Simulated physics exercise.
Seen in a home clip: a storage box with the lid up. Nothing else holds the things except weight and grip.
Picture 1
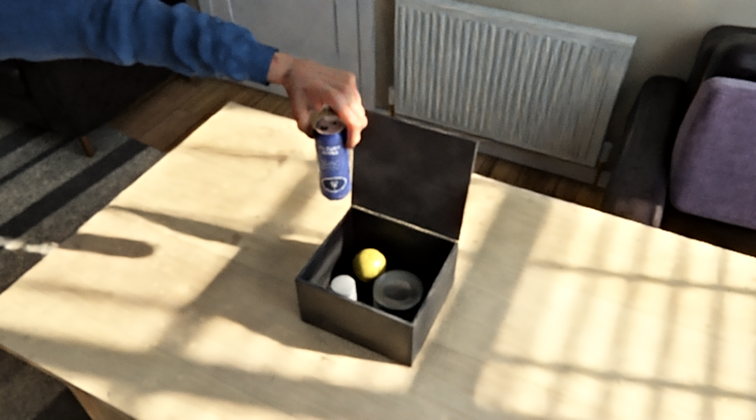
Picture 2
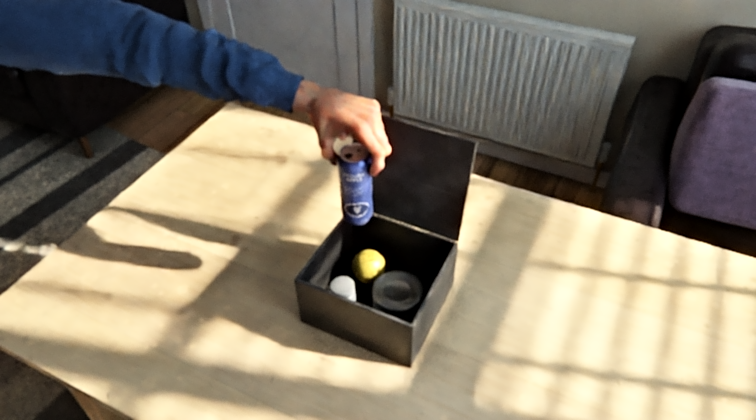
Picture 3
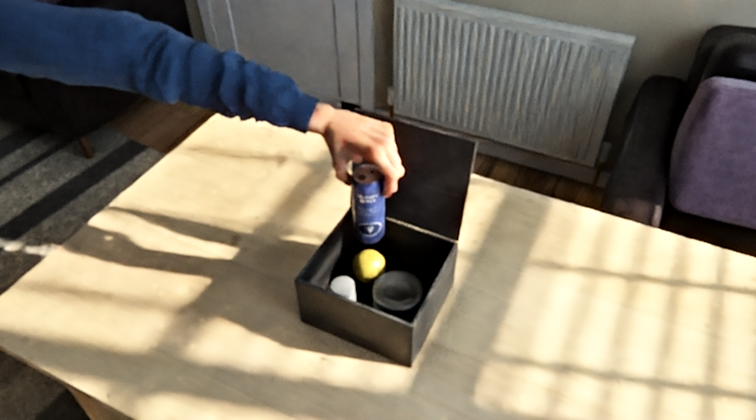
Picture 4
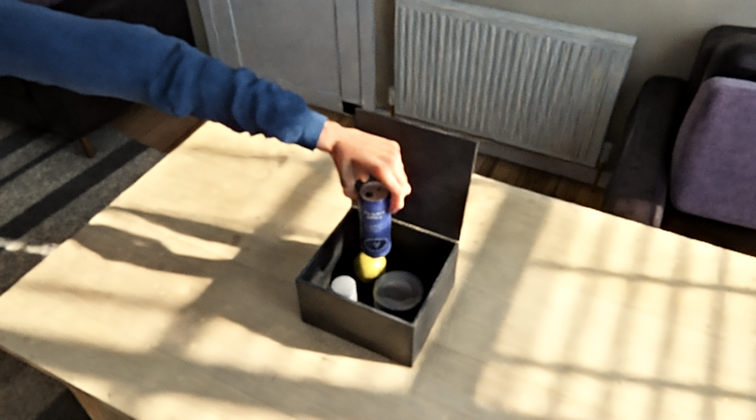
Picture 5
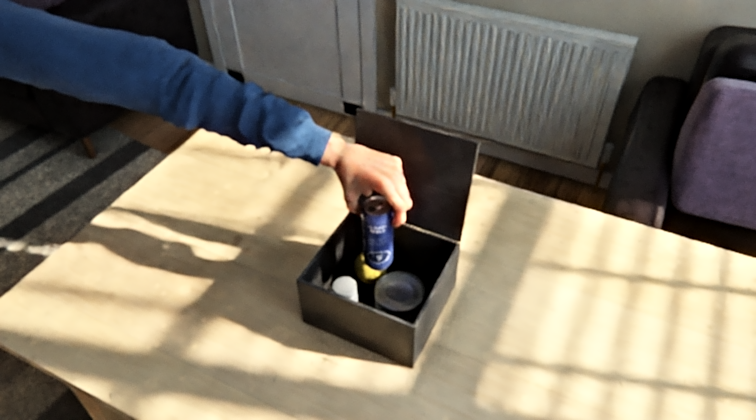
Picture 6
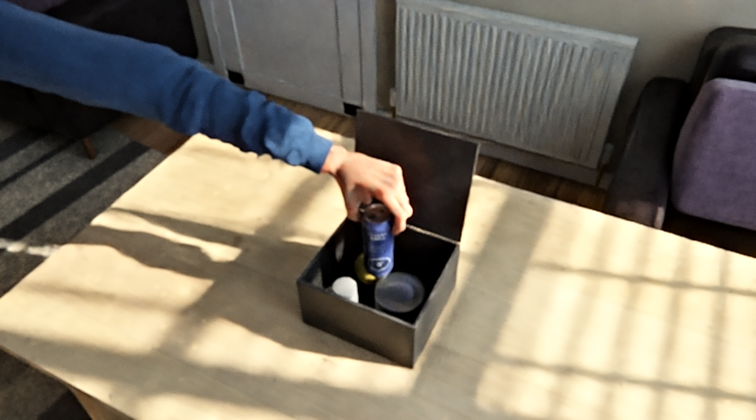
On a sunlit wooden table, a hand lowering a blue can into an open black box holding a yellow apple and tubs.
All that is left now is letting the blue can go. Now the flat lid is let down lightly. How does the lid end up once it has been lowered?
The lid lies flat on the box.
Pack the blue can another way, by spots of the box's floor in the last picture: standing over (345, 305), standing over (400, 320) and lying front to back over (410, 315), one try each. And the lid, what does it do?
Lid: First closed, second open, third closed.
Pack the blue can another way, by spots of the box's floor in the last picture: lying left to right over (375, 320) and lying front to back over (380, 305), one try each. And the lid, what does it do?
The lid goes all the way down the first time and goes all the way down the second time.
Then, 0.40 s on from there, blue can on its side near (385, 281); yellow apple shifted a little; white tub turned 3° from how it was put.
Then, 1.20 s on from there, lid starting down; blue can on its side near (376, 295); grey shaker turned 6° from how it was put.
Then, 1.70 s on from there, lid 46° above the rim; blue can on its side near (376, 295); grey shaker turned 6° from how it was put.
Then, 1.90 s on from there, lid 18° above the rim; blue can on its side near (376, 295); grey shaker turned 6° from how it was put.
In the end, lid shut; toppled in the box, blue can; left askew, grey shaker; the other 2 unmoved. At the end, from the last picture's camera, blue can near (376, 295).
